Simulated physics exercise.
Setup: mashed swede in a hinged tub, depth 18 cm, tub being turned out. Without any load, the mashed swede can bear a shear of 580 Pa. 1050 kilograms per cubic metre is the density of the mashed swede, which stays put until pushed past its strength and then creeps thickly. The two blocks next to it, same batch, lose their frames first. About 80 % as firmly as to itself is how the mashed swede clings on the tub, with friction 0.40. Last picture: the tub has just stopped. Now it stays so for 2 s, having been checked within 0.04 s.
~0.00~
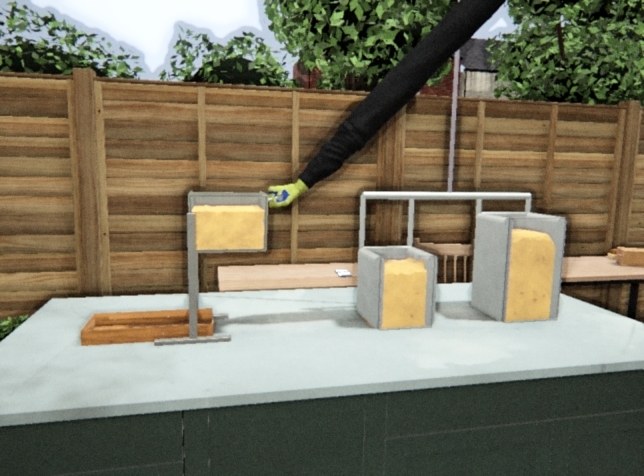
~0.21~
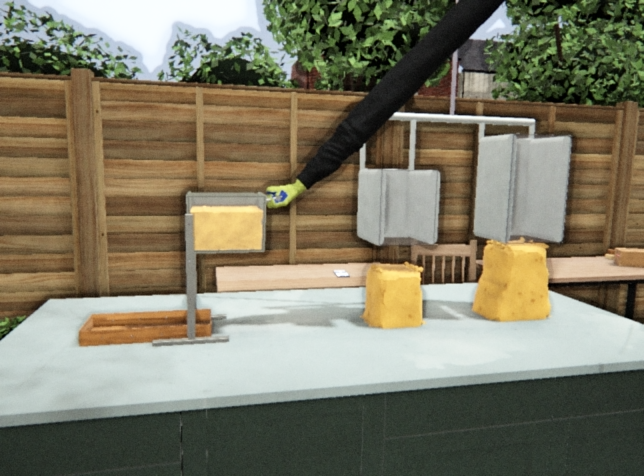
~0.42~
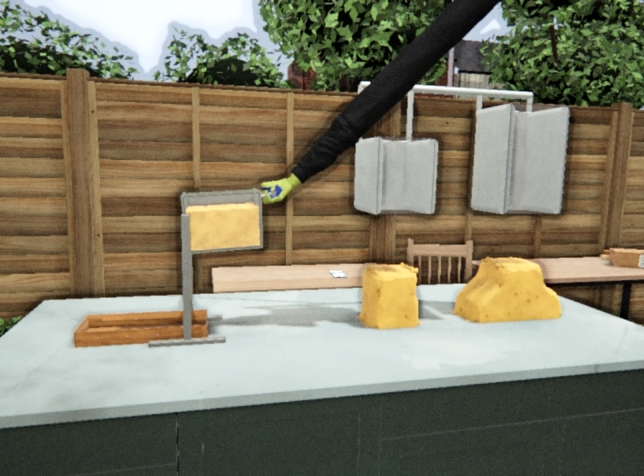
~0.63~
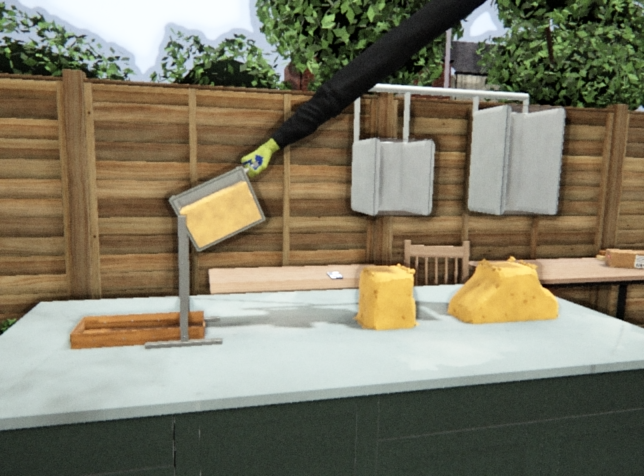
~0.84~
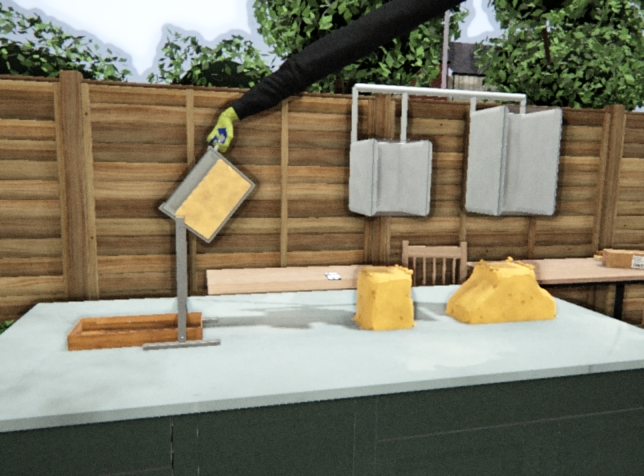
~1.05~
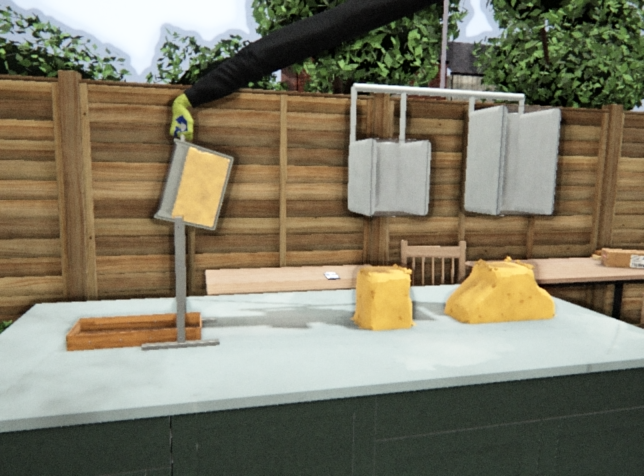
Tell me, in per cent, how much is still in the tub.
Something like 100 out of 100.
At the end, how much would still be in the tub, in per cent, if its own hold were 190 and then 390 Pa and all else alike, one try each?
You'd see 60 percent the first time and 100 percent the second.
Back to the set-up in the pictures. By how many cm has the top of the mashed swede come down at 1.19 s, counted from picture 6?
Roughly 1 cm.
By 1.19 s, the tub is at 75 degrees and holds 100 %.
By 1.36 s, the tub is at 75 degrees and holds 100 %.
By 1.53 s, the tub is at 75 degrees and holds 100 %.
By 1.70 s, the tub is at 75 degrees and holds 100 %.
By 3.05 s, at the end, the tub is at 75 degrees and holds 100 %.
